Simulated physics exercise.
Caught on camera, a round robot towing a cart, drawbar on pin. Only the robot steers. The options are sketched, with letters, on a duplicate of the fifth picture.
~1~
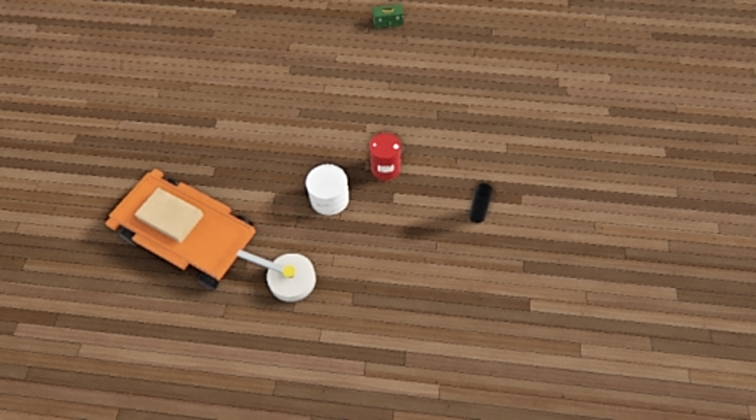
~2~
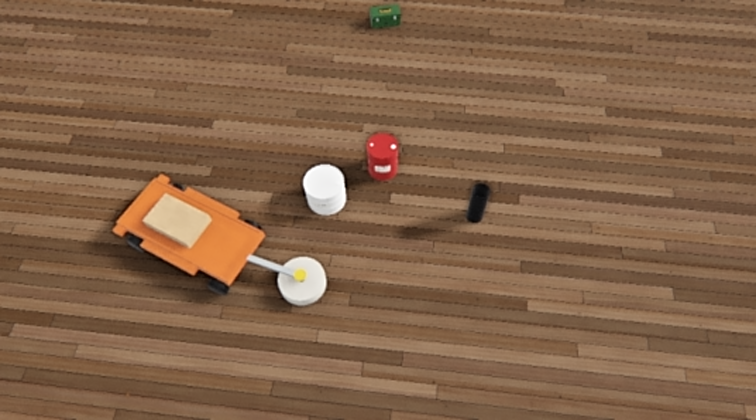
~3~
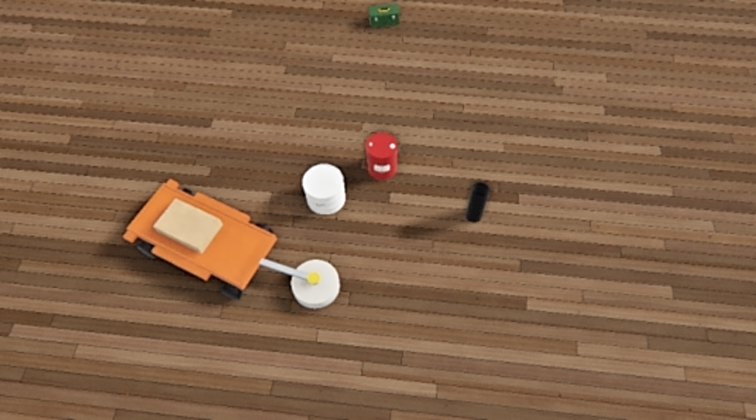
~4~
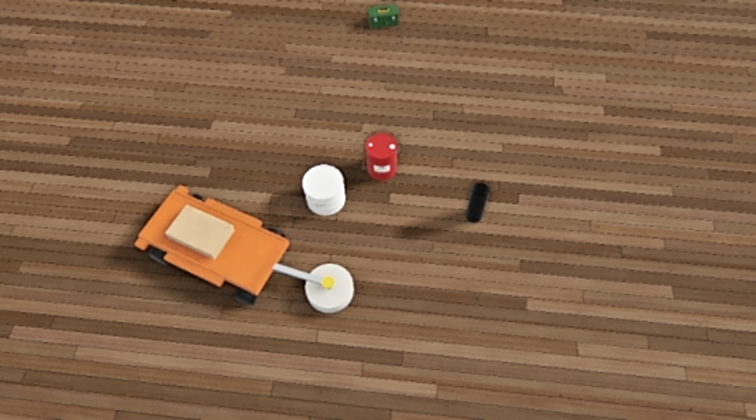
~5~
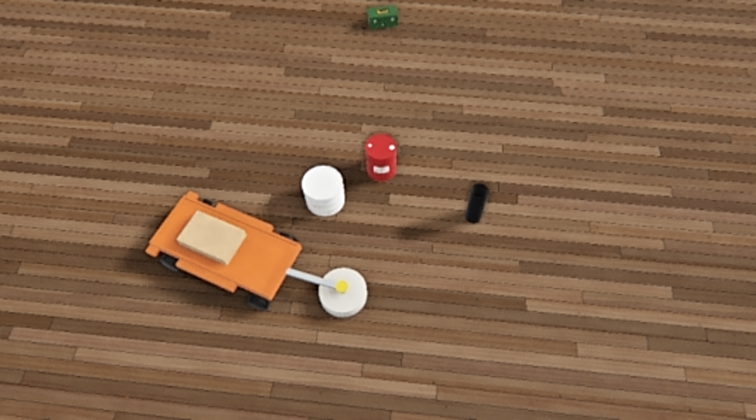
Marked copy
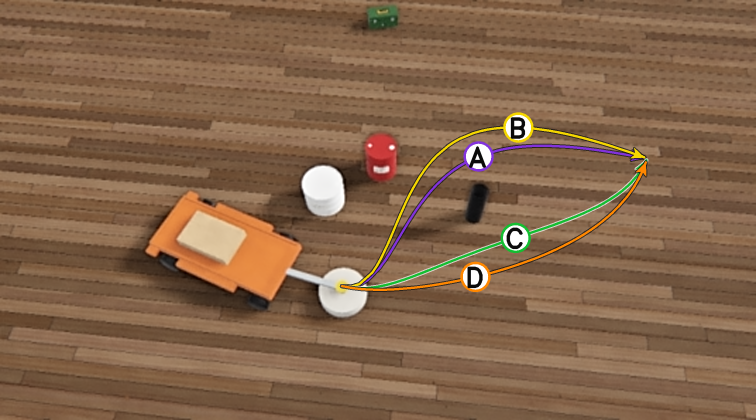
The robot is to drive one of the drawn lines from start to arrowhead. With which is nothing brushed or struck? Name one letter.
D.
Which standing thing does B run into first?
First the white tub.
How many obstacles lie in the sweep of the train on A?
It touches two.
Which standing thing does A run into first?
First the white tub.
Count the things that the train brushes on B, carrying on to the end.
Two.
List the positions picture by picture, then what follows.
In the first picture, black post (477, 216); robot (291, 276); orange cart (182, 223).
In the second picture, robot (302, 280); orange cart (190, 229); red keg (383, 168).
In the third picture, robot (315, 283); orange cart (201, 234); black post (474, 215).
In the fourth picture, robot (329, 287); orange cart (214, 240); white tub (326, 199).
In the fifth picture, robot (343, 291); orange cart (225, 245); red keg (381, 169); white tub (325, 200); black post (473, 217).
On the marked copy, A from (342, 286) via (465, 163) to (644, 158); B from (342, 286) via (454, 142) to (645, 157); C from (342, 286) via (516, 238) to (646, 160); D from (342, 286) via (533, 259) to (646, 162).
With D. Early on, robot (477, 281), cart (348, 272).
Further on, robot (590, 233), cart (477, 261).
At the end, robot (643, 165), cart (567, 221); nothing has been touched.
As for the rest, A meets the white tub and black post; B meets the red keg and white tub; C meets the black post.
